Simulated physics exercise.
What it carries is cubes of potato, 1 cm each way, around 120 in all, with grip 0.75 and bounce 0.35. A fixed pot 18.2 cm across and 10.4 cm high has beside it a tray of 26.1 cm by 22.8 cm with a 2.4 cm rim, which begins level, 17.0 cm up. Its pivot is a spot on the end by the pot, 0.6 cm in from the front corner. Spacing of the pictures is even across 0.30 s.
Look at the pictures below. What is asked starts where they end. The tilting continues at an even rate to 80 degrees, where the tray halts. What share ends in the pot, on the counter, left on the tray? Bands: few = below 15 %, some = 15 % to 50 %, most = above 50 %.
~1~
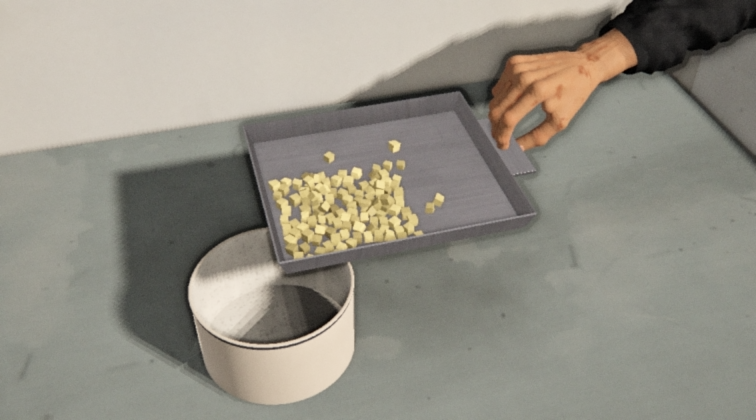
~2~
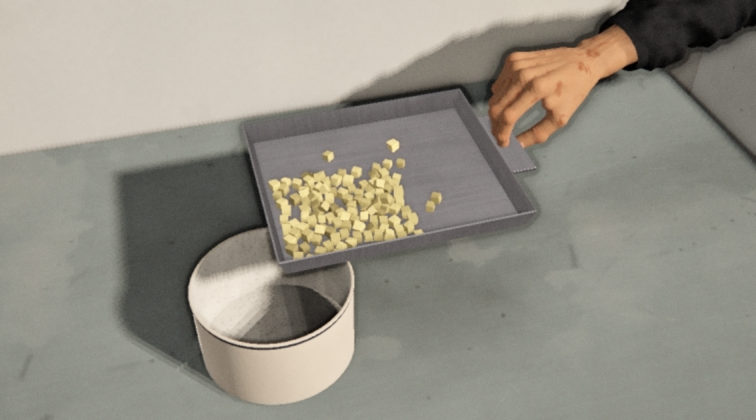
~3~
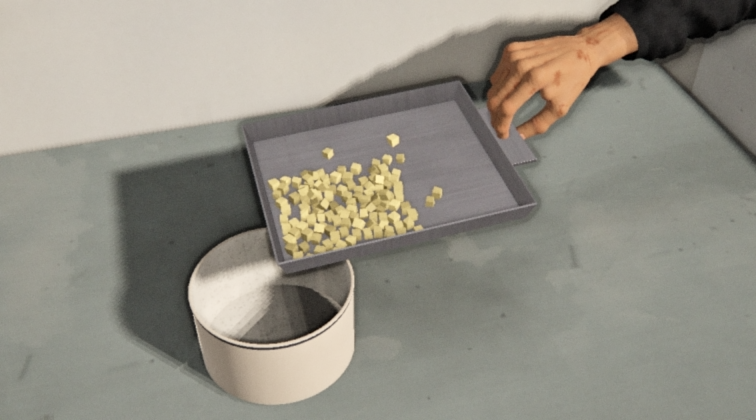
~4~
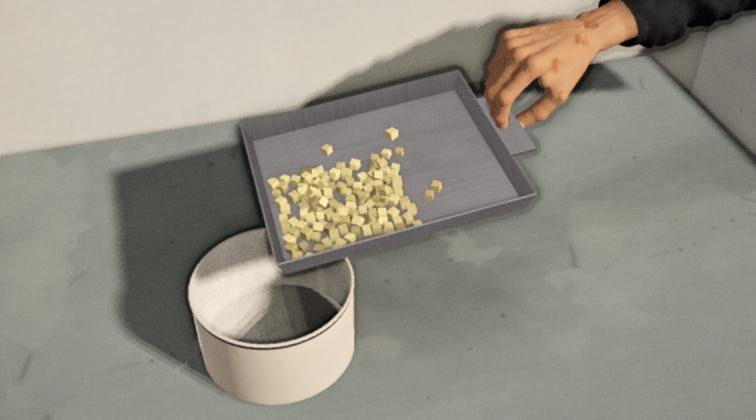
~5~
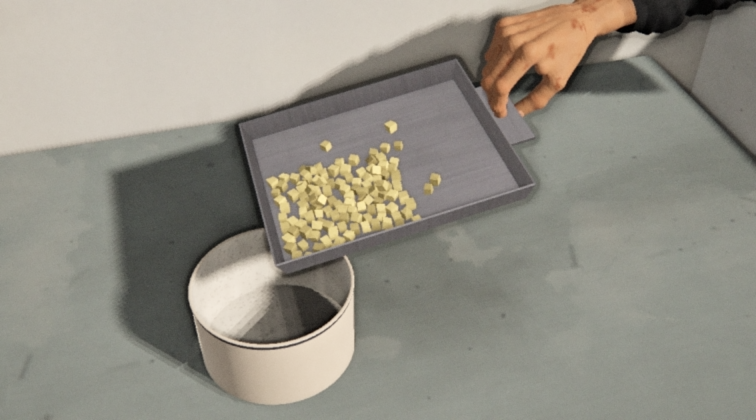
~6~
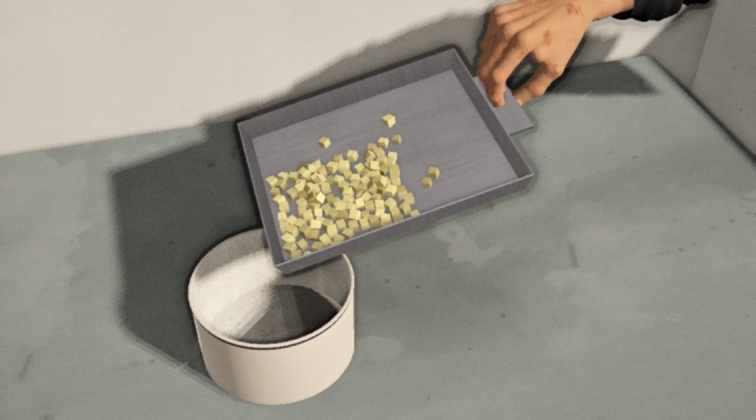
Pot: Most, counter: Few, left on the tray: Some.
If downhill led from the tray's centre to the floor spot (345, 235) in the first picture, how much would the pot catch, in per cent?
That comes to around 15 per cent.
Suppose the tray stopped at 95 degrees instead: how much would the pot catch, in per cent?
Share in the pot: Around 85 %.
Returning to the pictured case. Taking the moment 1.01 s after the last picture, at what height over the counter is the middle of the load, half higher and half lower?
Around 22 cm up.
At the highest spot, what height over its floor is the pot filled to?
2.5 cm.
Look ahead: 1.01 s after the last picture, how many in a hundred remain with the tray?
Load share: Around 95%.
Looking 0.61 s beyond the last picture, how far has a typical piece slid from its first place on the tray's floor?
Roughly 3 cm.
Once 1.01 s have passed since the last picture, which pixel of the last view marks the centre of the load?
(279, 199), roughly.
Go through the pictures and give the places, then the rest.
Tray tilt 0 degrees, front corners at (285, 256) and (527, 210); middle of the pieces at (352, 207); pot at (272, 282), in the first picture.
Tray tilt 1 degrees, front corners at (285, 257) and (527, 208); middle of the pieces at (352, 206), in the second picture.
Tray tilt 3 degrees, front corners at (284, 257) and (527, 200), lowest corner left front; middle of the pieces at (351, 203), in the third picture.
Tray tilt 6 degrees, front corners at (283, 257) and (526, 191), lowest corner left front; middle of the pieces at (351, 200), in the fourth picture.
Tray tilt 10 degrees, front corners at (282, 258) and (525, 181), lowest corner left front; middle of the pieces at (350, 197), in the fifth picture.
Tray tilt 13 degrees, front corners at (281, 258) and (523, 172), lowest corner left front; middle of the pieces at (348, 193); pot at (272, 282), in the sixth picture.
Then, 0.61 s after the last picture, tilt 44 degrees; the tray holds 100 %, the pot 0 %.
Then, 1.01 s after the last picture, tilt 65 degrees; the tray holds 95 %, the pot 0 %.
Then, 1.50 s after the last picture, tilt 80 degrees; the tray holds 55 %, the pot 30 %.
In the end, pot 70 %, counter 5 %, tray 20 %.
